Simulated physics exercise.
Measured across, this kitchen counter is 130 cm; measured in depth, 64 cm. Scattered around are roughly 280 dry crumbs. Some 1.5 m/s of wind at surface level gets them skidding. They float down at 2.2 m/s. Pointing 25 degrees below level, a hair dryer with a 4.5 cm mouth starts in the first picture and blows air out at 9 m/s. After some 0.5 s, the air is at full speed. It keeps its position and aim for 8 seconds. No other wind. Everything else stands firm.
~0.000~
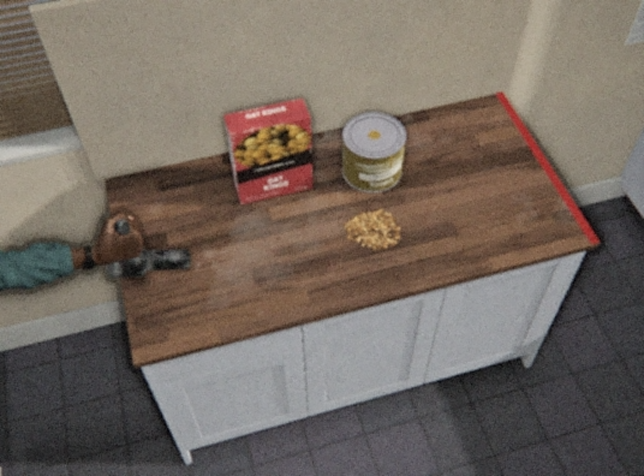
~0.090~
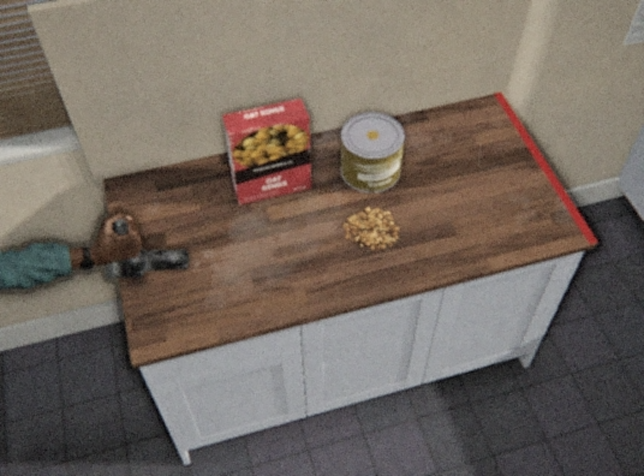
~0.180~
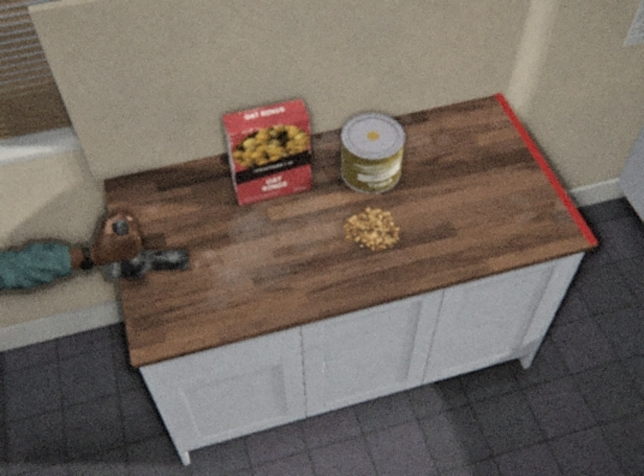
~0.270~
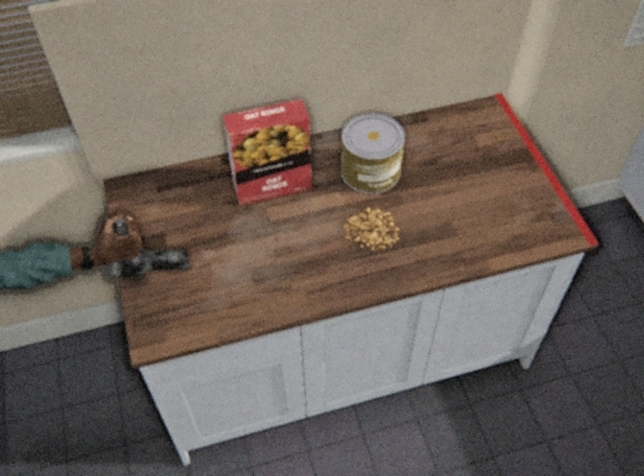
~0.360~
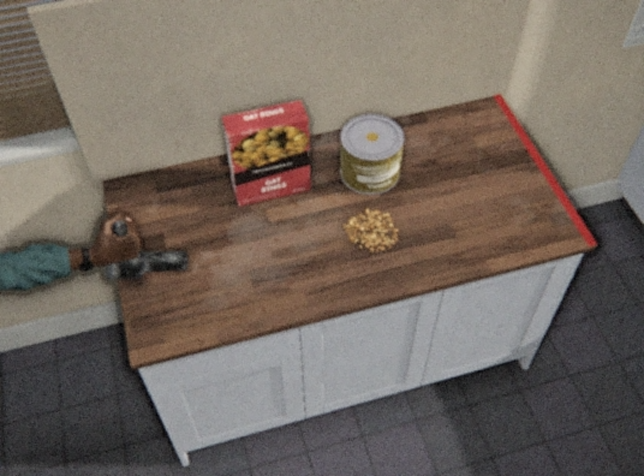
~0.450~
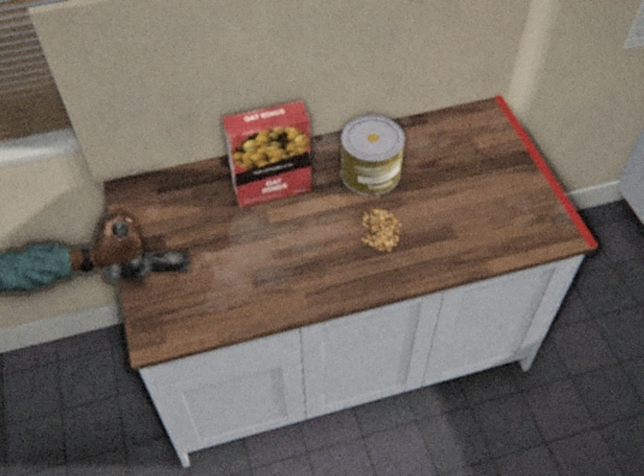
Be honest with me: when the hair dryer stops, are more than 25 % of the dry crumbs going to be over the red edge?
Yes, they are.
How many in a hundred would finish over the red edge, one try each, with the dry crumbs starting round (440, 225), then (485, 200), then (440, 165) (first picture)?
It goes 100 %, then 100 %, then 50 %.
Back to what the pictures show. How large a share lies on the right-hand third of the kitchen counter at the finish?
0 %.
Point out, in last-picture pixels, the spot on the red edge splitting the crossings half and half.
I'd say roughly (556, 181).
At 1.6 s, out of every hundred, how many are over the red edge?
Roughly 100 per cent.
After 1.6 s, 3 % are on the move or not yet settled, 97 % are over the red edge.
After 2.6 s, 1 % are on the move or not yet settled, 99 % are over the red edge.
After 4.4 s, 0 % are on the move or not yet settled, 100 % are over the red edge.
After 8.0 s, at the end, 100 % are over the red edge.
